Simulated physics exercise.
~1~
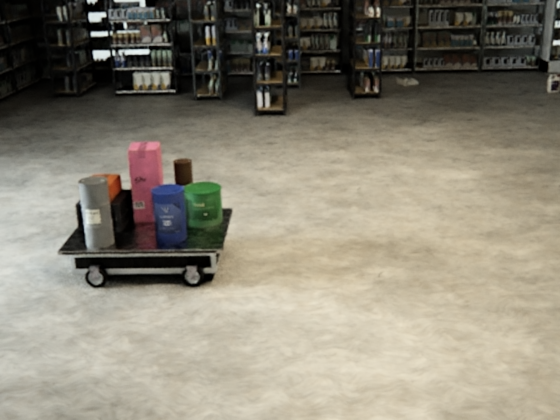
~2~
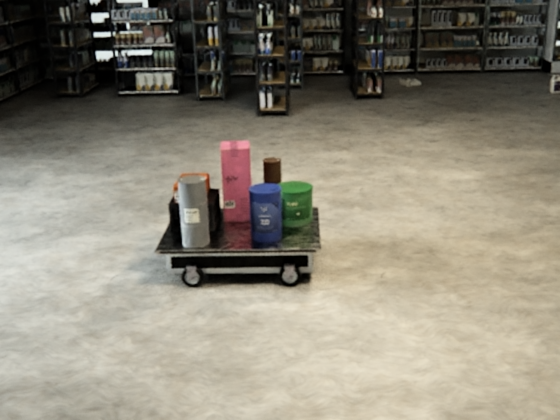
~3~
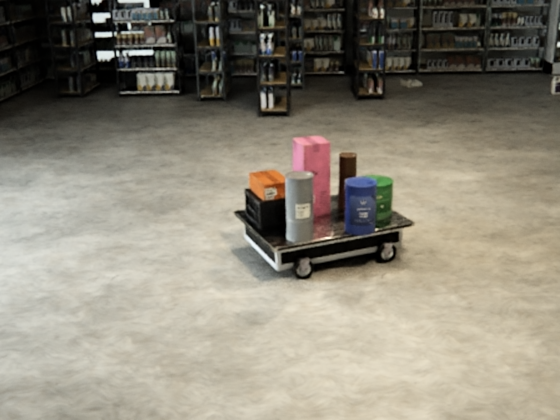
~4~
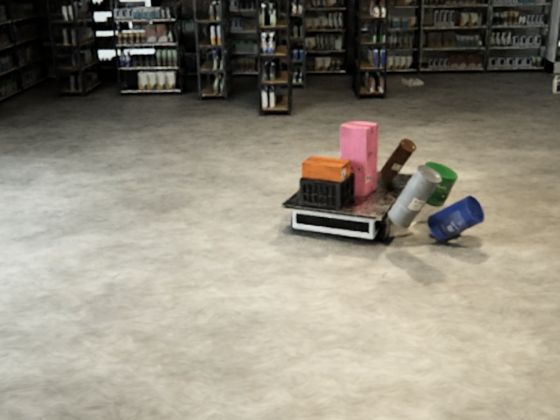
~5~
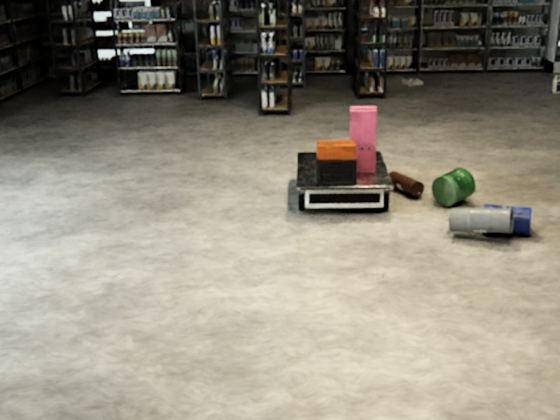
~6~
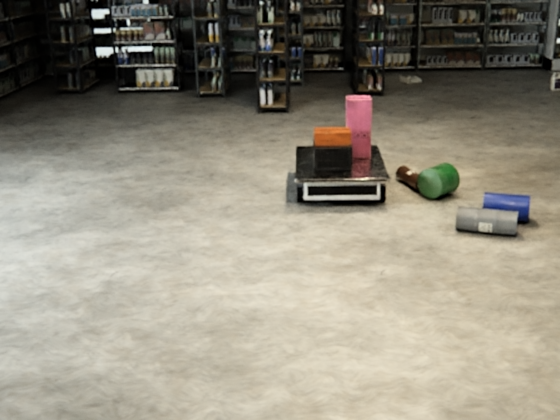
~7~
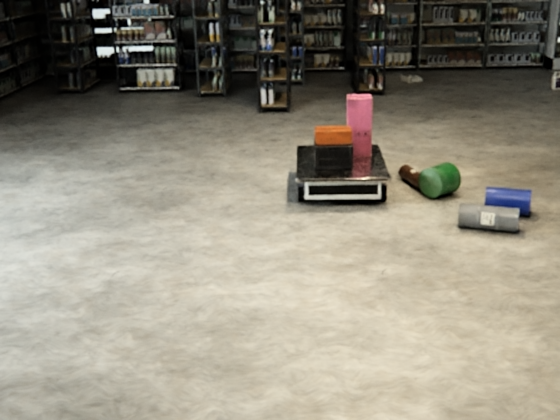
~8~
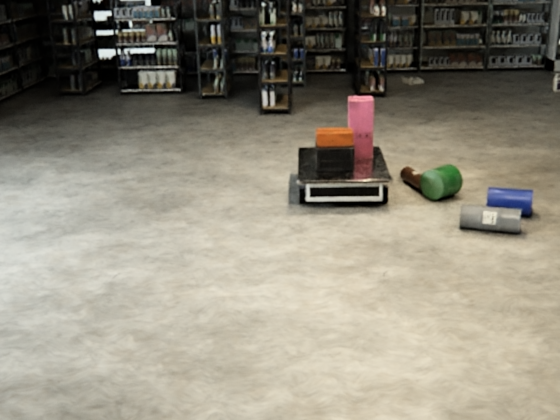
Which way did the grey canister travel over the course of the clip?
It travelled to the right, first riding on the cart and then tumbling off onto the floor on that side.
